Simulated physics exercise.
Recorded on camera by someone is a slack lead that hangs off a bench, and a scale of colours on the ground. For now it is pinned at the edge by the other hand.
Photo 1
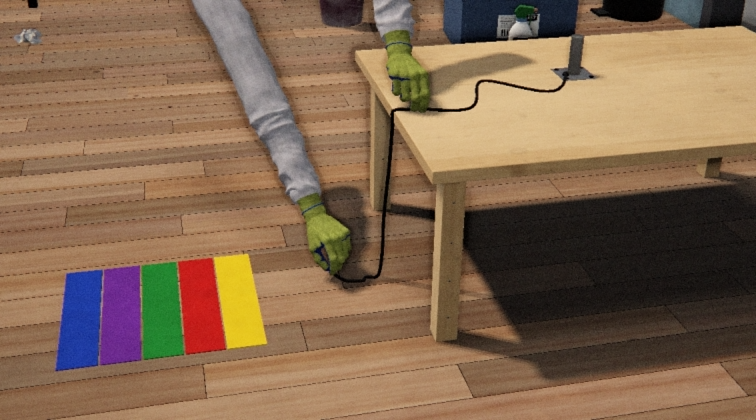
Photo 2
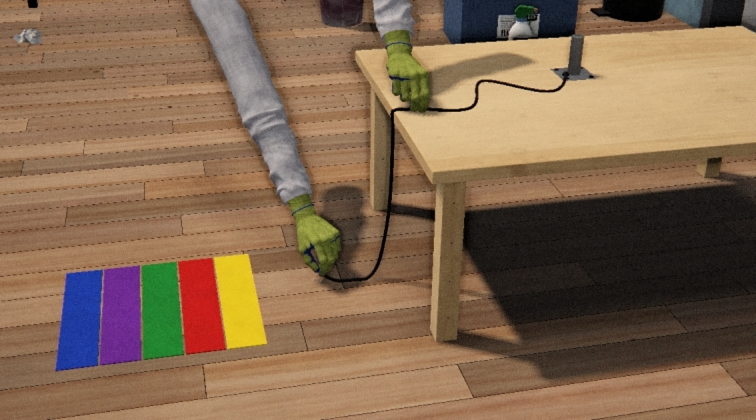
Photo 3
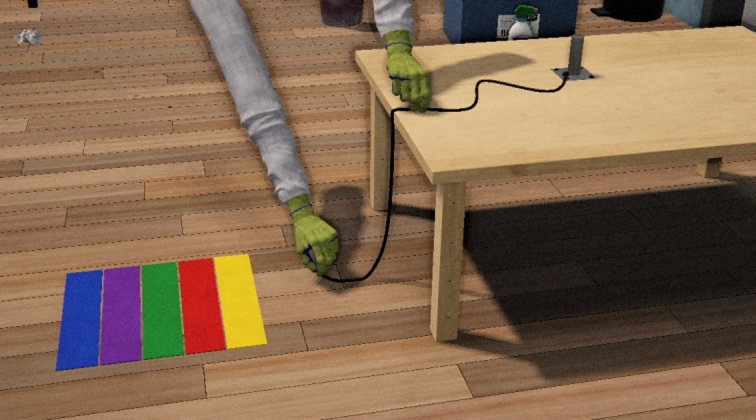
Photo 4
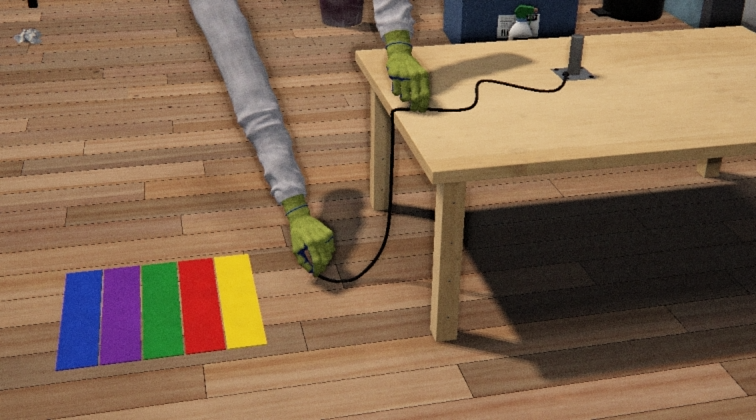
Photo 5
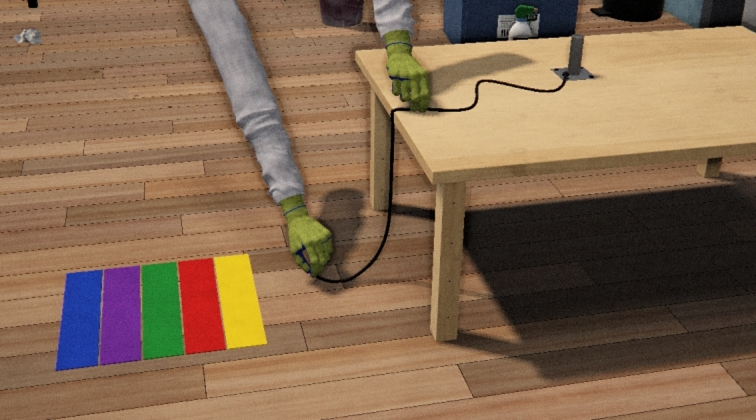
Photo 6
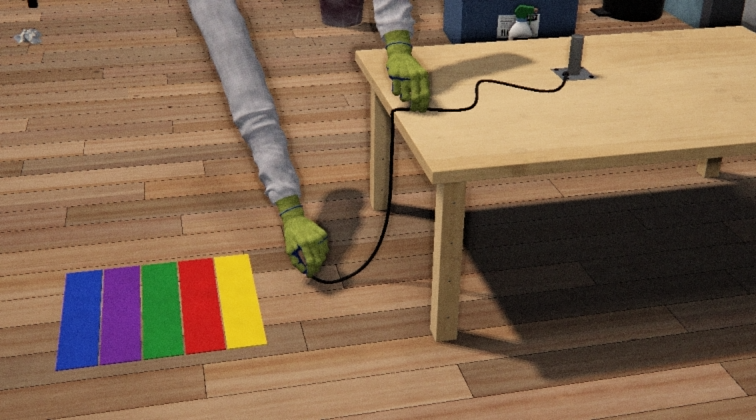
A green hand holding a black cord's end moves slightly left while another pins it at the table edge.
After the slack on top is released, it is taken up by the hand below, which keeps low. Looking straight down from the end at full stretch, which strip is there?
The purple strip is there.
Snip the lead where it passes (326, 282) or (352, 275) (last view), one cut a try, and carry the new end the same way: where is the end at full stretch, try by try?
It would end up close to (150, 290), then close to (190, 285).
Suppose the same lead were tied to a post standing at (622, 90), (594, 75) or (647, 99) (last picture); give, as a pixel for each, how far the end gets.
Close to (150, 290), (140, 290) and (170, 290) in that order.
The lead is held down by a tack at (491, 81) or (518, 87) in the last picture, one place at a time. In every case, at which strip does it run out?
One at a time: Green and green.
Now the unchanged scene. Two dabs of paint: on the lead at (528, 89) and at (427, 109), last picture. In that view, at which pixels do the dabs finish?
Final spots: (499, 85), then (348, 134).
Early on, end near (182, 286); over red.
Midway, end near (143, 291); over green.
At the end of the slack, end near (117, 294); over purple. It halts on the purple strip.
